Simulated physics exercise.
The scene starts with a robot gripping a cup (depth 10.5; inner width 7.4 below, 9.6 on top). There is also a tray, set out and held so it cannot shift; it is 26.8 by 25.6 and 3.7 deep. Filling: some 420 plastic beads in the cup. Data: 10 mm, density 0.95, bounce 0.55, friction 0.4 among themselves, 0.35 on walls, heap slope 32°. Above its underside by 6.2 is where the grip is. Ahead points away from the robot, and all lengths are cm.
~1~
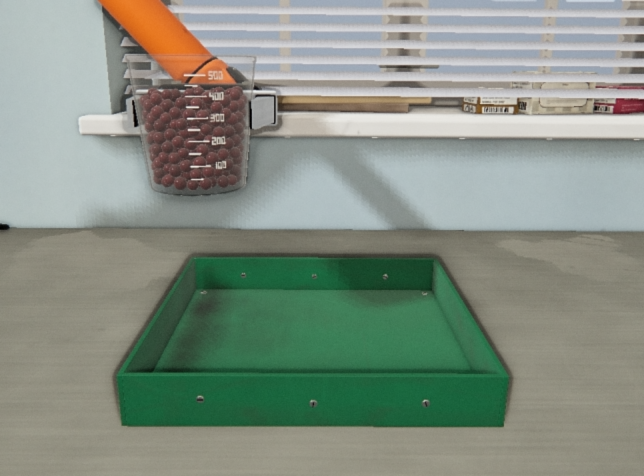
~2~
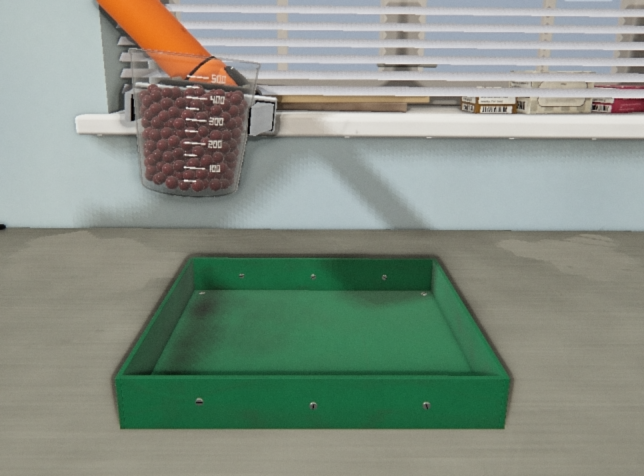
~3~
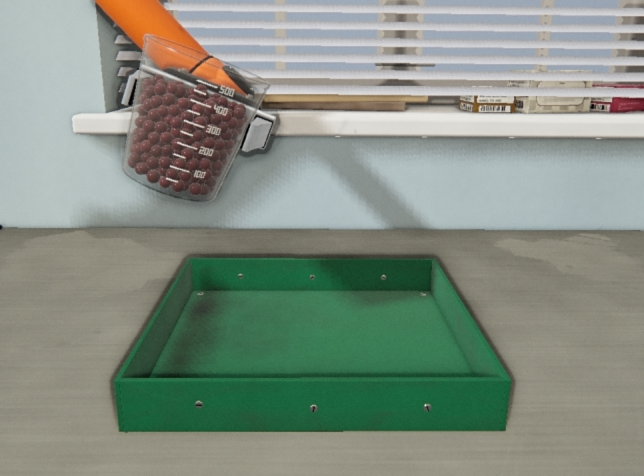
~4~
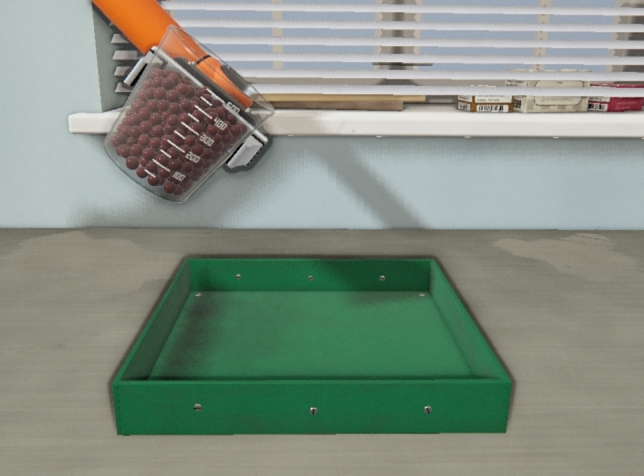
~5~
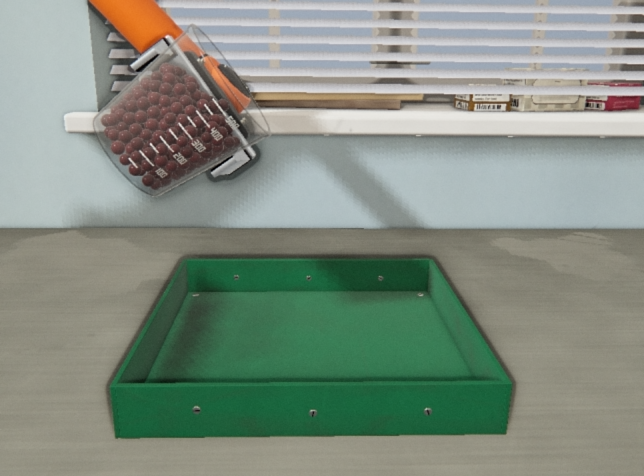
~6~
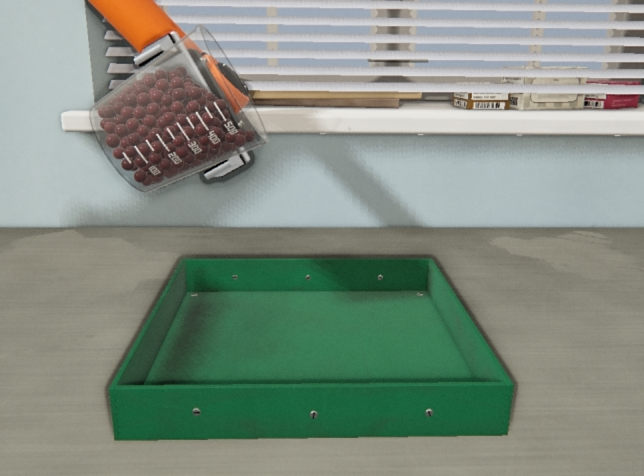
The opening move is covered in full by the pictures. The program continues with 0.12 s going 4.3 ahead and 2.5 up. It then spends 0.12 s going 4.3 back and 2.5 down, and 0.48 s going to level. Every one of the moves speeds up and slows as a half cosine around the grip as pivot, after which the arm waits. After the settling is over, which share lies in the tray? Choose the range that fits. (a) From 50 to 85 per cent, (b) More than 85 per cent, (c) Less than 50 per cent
c.
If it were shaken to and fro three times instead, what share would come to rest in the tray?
It would be near 60 per cent.
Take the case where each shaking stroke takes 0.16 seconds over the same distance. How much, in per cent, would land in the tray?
In that case around 20 per cent.
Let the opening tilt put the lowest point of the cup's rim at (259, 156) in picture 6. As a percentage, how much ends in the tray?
I'd put it at roughly 70 %.
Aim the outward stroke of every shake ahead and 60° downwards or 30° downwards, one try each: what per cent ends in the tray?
Result: Approx. 5 % and 10 %, one try each.
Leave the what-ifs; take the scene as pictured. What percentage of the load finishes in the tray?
40 per cent or thereabouts.
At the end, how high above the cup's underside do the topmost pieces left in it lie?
About 8.5 cm.
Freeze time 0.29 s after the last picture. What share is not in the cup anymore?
Share out so far: Close to 40 %.
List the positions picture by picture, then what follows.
In the first frame, cup middle at (196, 125), level; upper third of the load around (195, 107), from x 145 to 240, top at y 90; 419 in the cup.
In the second frame, cup middle at (193, 125), tilted 6° forward; upper third of the load around (191, 106), from x 145 to 240, top at y 90.
In the third frame, cup middle at (189, 124), tilted 21° forward; upper third of the load around (182, 108), from x 135 to 240, top at y 80.
In the fourth frame, cup middle at (183, 123), tilted 40° forward; upper third of the load around (173, 105), from x 115 to 240, top at y 75.
In the fifth frame, cup middle at (179, 120), tilted 55° forward; upper third of the load around (170, 101), from x 110 to 235, top at y 70.
In the sixth frame, cup middle at (177, 119), tilted 61° forward; upper third of the load around (167, 101), from x 105 to 250, top at y 75; 419 in the cup.
Then, 0.29 s later, tilted 60° forward, highest piece 22 above the table; 253 in the cup, 166 in flight or on a rim.
Then, 0.58 s later, tilted 13° forward, highest piece 24 above the table; 240 in the cup, 171 in the tray, 3 on the table or floor, 5 in flight or on a rim.
Then, 0.92 s later, level, highest piece 23 above the table; 240 in the cup, 173 in the tray, 6 on the table or floor.
Then, 1.97 s later, level, highest piece 23 above the table; 240 in the cup, 173 in the tray, 6 on the table or floor.
At rest, 240 in the cup, 173 in the tray, 6 on the table or floor. That is 41 % in the tray.
